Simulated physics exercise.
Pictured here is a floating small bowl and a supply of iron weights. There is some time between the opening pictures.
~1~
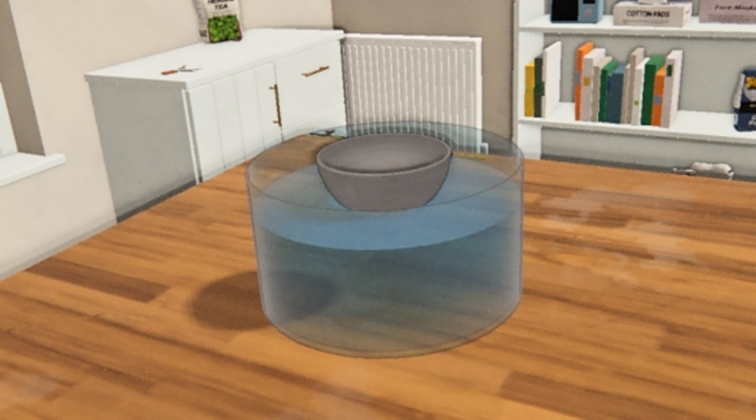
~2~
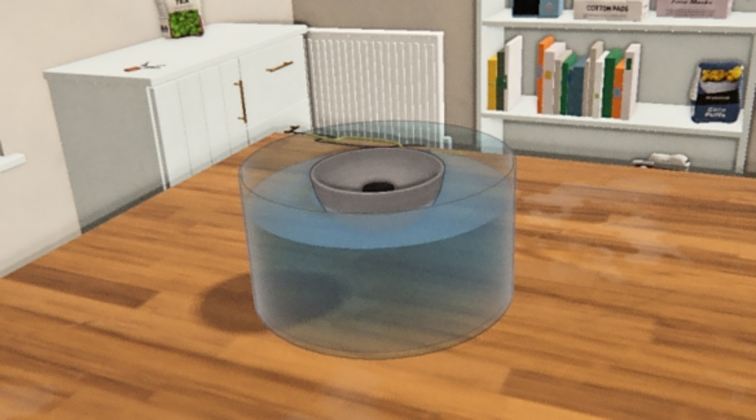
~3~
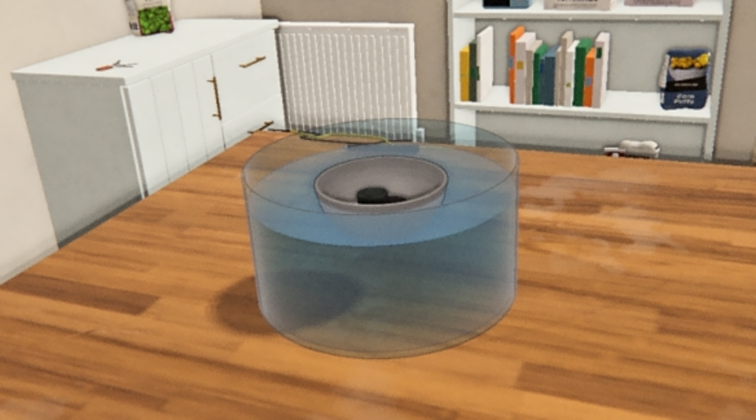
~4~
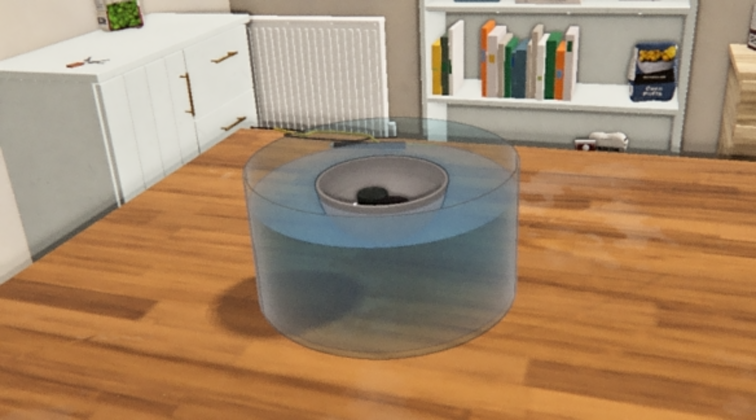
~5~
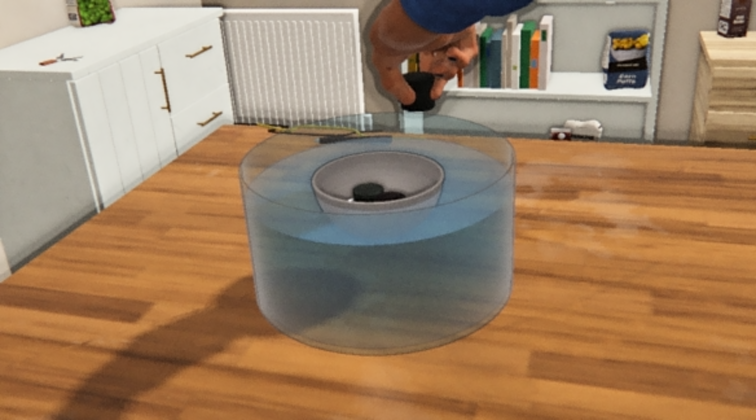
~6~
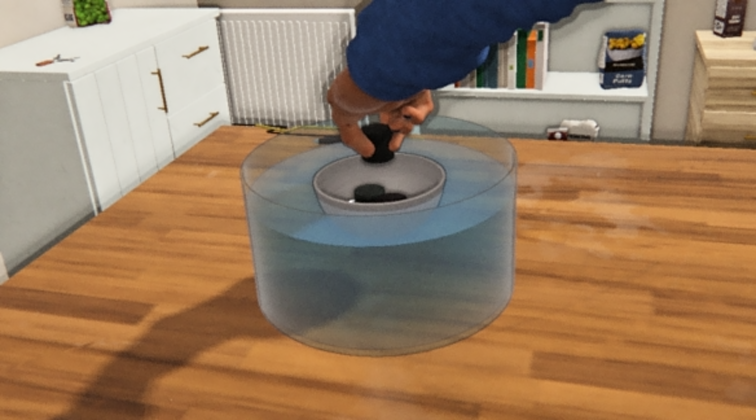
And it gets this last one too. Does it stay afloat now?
I bet it won't survive this one.
A moment on, the iron weight is in and the small bowl dips.
Further on, water pours in over its edge.
When it is over, the small bowl lies on the bottom with its load.
